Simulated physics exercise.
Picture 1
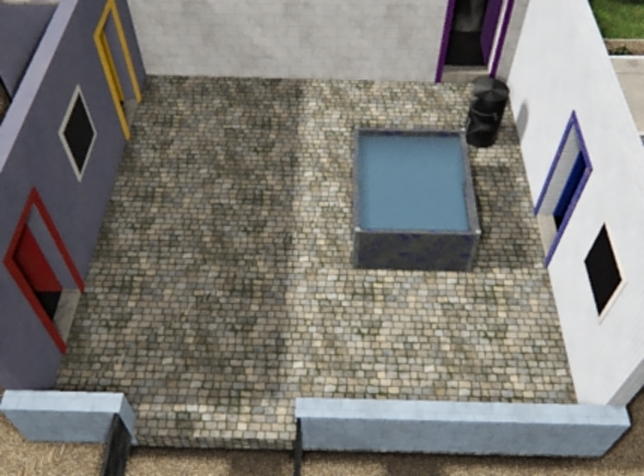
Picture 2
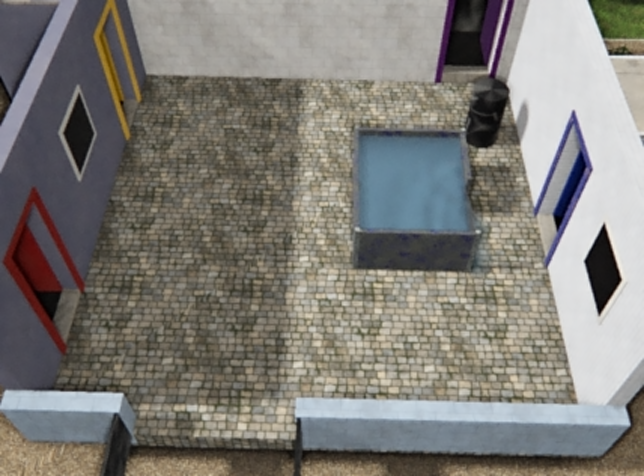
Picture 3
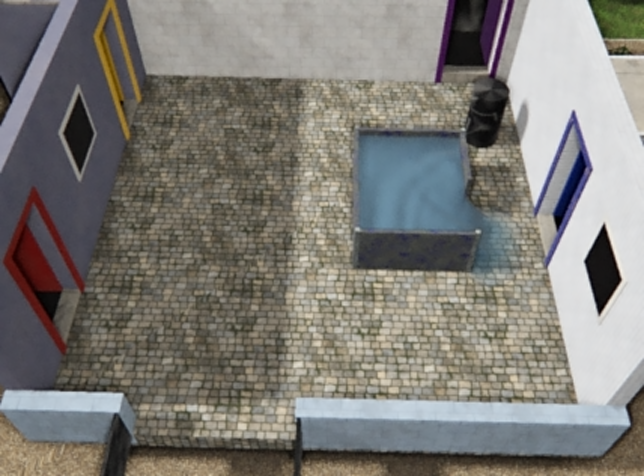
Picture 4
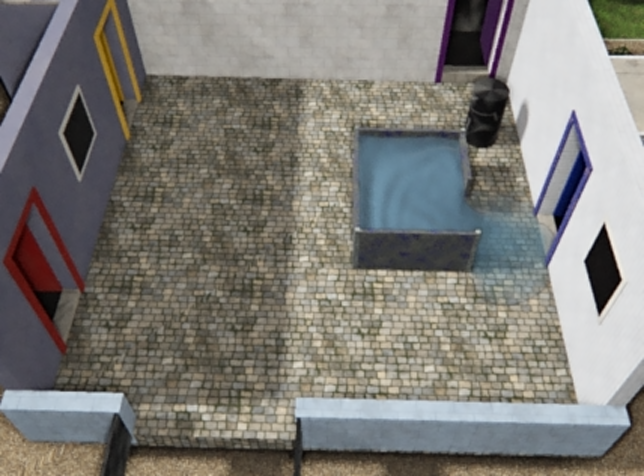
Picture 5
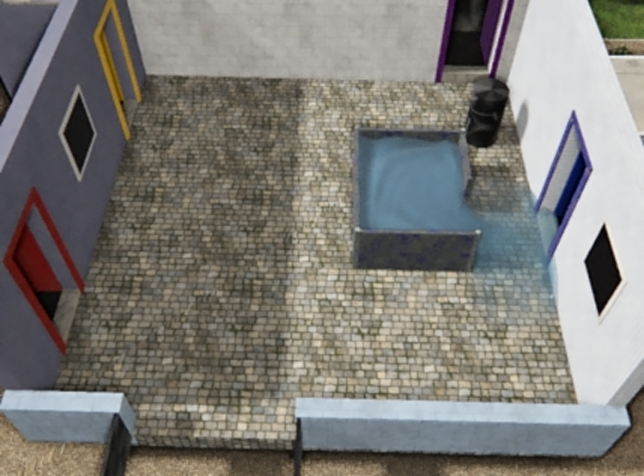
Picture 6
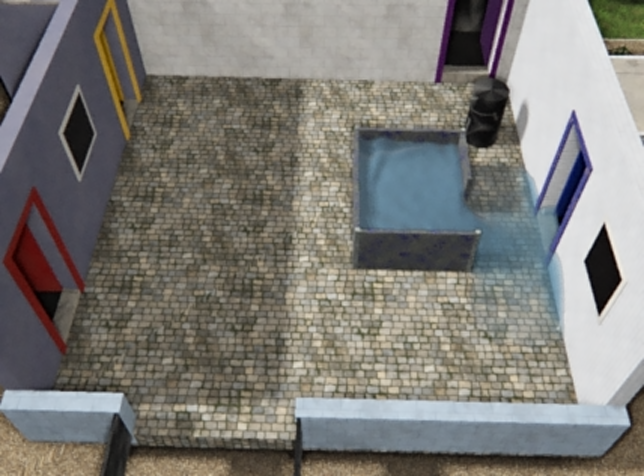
Water pours from the tank's right side, reaches the white wall, and spreads along it.
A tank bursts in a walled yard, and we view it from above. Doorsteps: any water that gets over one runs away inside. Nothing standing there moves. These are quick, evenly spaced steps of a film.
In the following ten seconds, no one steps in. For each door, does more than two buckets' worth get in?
One by one: The red door is going to let through no more than allowed, the yellow door is going to let through no more than allowed, the purple door is going to let through no more than allowed, the blue door is going to let through more than allowed.
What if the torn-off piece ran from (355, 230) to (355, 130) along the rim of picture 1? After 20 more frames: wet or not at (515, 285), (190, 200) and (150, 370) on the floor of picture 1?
In turn: Untouched, then inundated, then inundated.
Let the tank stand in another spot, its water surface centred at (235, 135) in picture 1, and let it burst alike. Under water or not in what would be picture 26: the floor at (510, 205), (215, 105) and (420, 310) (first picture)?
Hit, spared, hit.
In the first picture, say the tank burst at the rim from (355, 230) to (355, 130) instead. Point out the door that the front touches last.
I'd go with the door marked blue.
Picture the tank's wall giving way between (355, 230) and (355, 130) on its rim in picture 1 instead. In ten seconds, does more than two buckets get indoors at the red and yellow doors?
I'd say the red door crosses the line and the yellow door crosses the line.
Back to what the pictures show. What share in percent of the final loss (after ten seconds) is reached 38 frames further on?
I'd put it near 90 in a hundred.
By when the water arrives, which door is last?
That would be the one in yellow.
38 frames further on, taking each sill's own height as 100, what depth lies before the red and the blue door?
The first is near 70 per cent, the second near 200 per cent.
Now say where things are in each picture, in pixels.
In the first frame, the tank at (413, 181) is whole and still.
In the second frame, the front is at (473, 274), out from the gap at (465, 228).
In the third frame, the front is at (511, 224), out from the gap at (465, 231).
In the fourth frame, the front is at (548, 233), out from the gap at (464, 232).
In the fifth frame, water pours out at (464, 232) and has run to (556, 310).
In the sixth frame, water pours out at (464, 232) and has run to (562, 339).
A moment on, water covers 10 % of the floor; the red door not reached, the yellow door not reached, the purple door not reached, the blue door far over two buckets in.
Next, water covers 15 % of the floor; the red door not reached, the yellow door not reached, the purple door wet at the sill, nothing in, the blue door far over two buckets in.
Then, water covers 35 % of the floor; the red door not reached, the yellow door not reached, the purple door wet at the sill, nothing in, the blue door far over two buckets in.
Later, water covers 70 % of the floor; the red door wet at the sill, nothing in, the yellow door not reached, the purple door wet at the sill, nothing in, the blue door far over two buckets in.
In the end, water covers 95 % of the floor; the red door wet at the sill, nothing in, the yellow door wet at the sill, nothing in, the purple door wet at the sill, nothing in, the blue door far over two buckets in.
